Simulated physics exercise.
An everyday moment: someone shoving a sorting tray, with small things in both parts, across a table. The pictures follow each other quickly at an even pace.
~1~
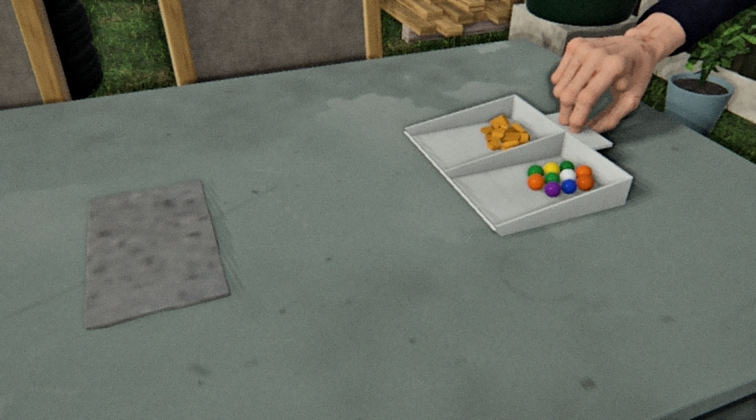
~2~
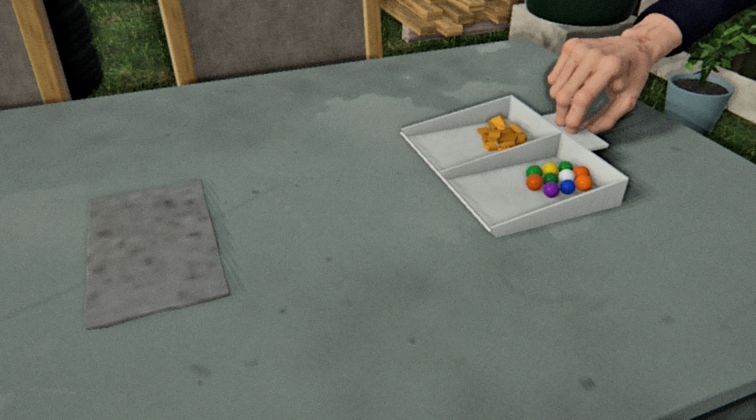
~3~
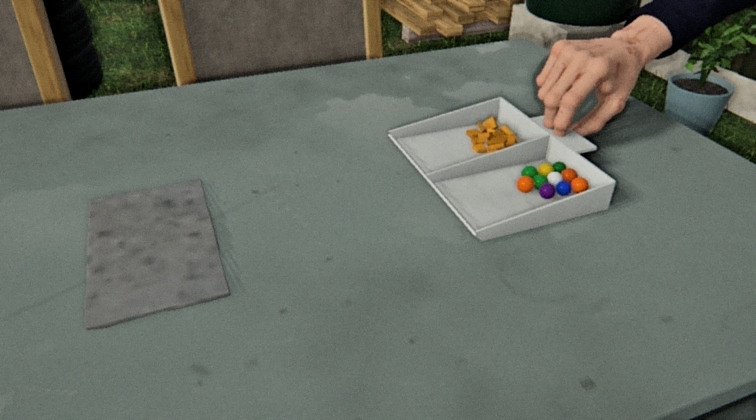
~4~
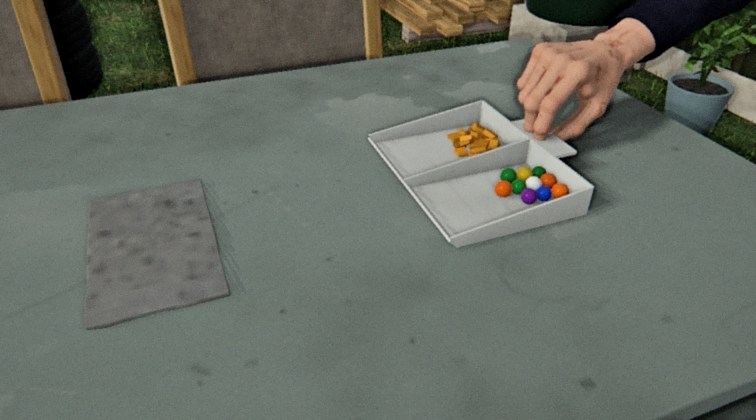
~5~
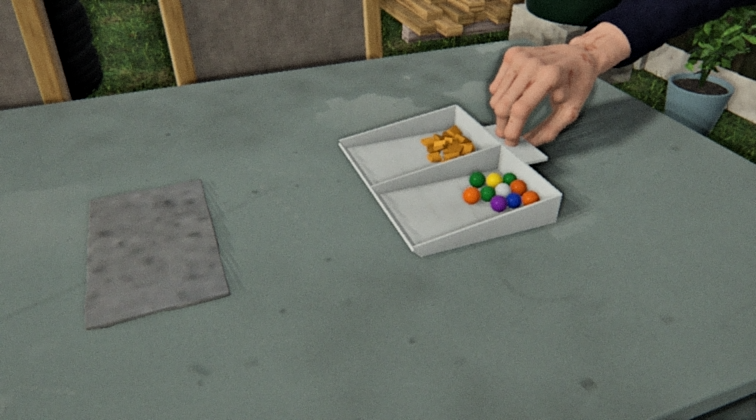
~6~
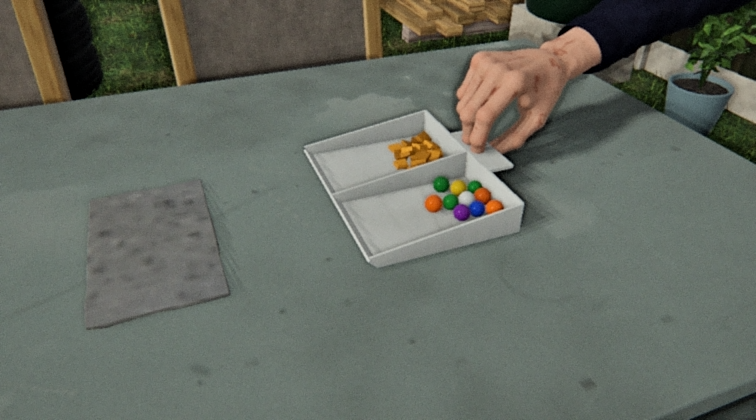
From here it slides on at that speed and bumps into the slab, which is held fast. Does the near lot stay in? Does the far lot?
The near lot sends some over the front rim; the far lot stays in the tray.
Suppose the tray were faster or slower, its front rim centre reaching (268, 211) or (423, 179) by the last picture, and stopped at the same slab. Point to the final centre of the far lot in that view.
Around (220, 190) in the first try, (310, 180) in the second.
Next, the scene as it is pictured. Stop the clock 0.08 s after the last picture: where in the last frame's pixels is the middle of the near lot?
Roughly at (406, 213).
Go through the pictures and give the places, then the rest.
In the first picture, front rim (444, 174), at rest; slab (155, 272); near lot (568, 177), a few glass marbles; far lot (507, 138), a few small crackers.
In the second picture, front rim (440, 175), hardly any of the way covered; far lot (503, 139).
In the third picture, front rim (426, 178), about a tenth of the way covered; near lot (555, 180).
In the fourth picture, front rim (404, 183), roughly a quarter of the way covered; far lot (475, 144).
In the fifth picture, front rim (371, 190), roughly a third of the way covered; near lot (503, 191).
In the sixth picture, front rim (332, 198), roughly half of the way covered; slab (155, 272); near lot (467, 200); far lot (417, 156).
Then, 0.08 s later than the last frame, tray still sliding, front rim near (276, 210); near lot all inside; far lot all inside.
Then, 0.26 s later than the last frame, tray stopped at the slab; near lot all inside, moved towards the front rim; far lot all inside, moved towards the front rim.
Then, 0.47 s later than the last frame, tray stopped at the slab; near lot roughly a third out of the tray; far lot all inside, moved towards the front rim.
When it is over, tray stopped at the slab; near lot roughly a third out of the tray; far lot all inside, moved towards the front rim.
